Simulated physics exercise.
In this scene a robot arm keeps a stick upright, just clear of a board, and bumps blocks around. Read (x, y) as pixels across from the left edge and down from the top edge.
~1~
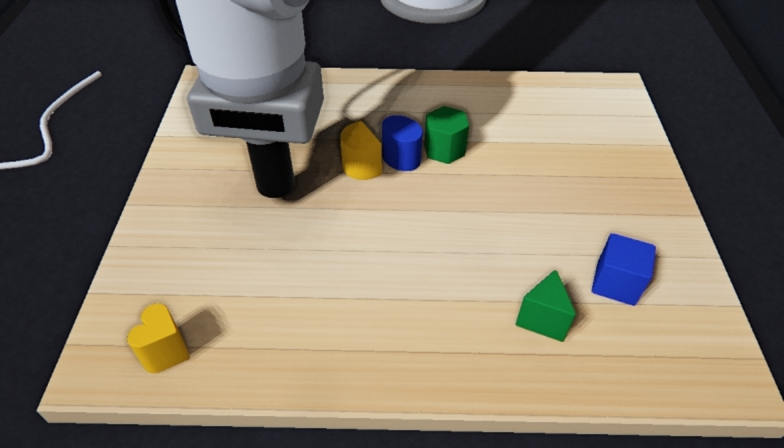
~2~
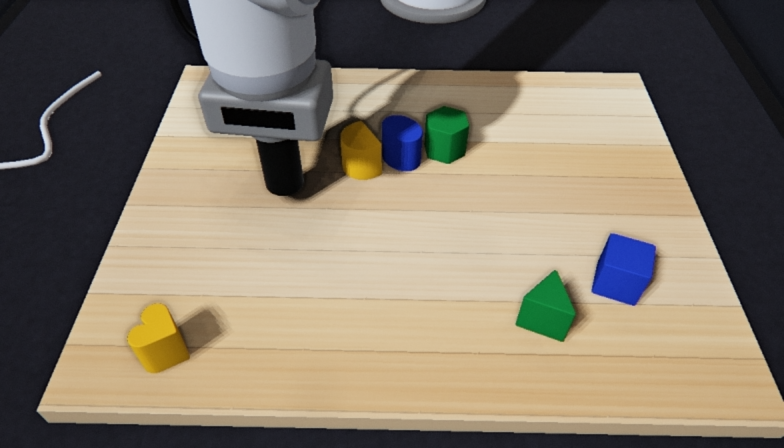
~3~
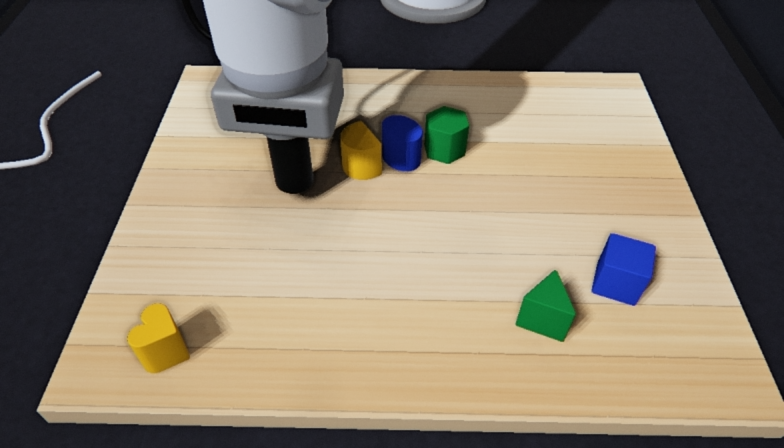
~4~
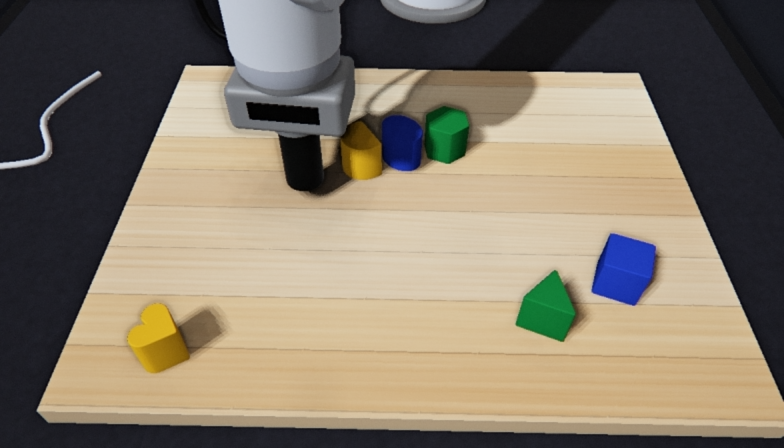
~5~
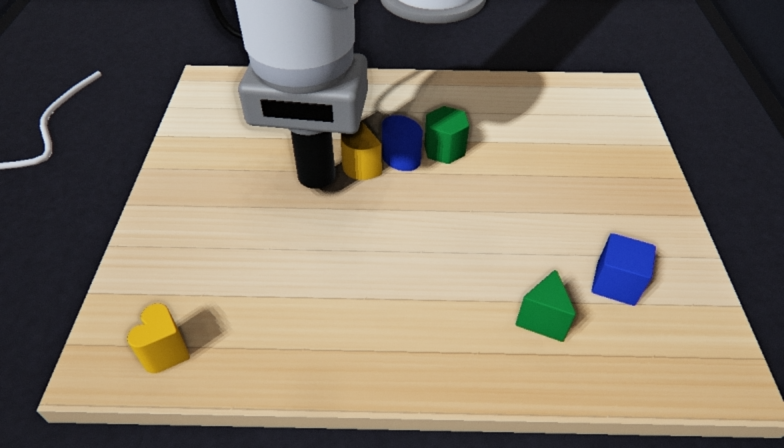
Robot arm with a black stick sliding slowly right over a wooden board towards a still row of yellow, blue and green blocks.
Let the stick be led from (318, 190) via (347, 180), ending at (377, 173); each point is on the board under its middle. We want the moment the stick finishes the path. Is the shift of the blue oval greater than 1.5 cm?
Yes, that is what happens.
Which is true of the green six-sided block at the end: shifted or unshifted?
Shifted out of place.
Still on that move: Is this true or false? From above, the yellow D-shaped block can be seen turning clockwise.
The statement is false.
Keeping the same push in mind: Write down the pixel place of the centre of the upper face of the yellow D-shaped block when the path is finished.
Its top face will be centred at roughly (388, 120).
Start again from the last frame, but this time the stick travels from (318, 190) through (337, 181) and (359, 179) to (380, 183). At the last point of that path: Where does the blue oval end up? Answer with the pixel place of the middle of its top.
The centre of its top face lies at (419, 121).
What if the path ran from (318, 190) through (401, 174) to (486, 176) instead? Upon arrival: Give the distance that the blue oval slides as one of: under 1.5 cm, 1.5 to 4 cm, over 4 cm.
Covers 1.5 to 4 cm.
On the path given first. Halfway along, stick at (347, 166); yellow D-shaped block at (370, 131).
At the end, stick at (377, 159); yellow D-shaped block at (388, 120), turned 25° anticlockwise; blue oval at (428, 116), turned 30° clockwise; green six-sided block at (465, 116).
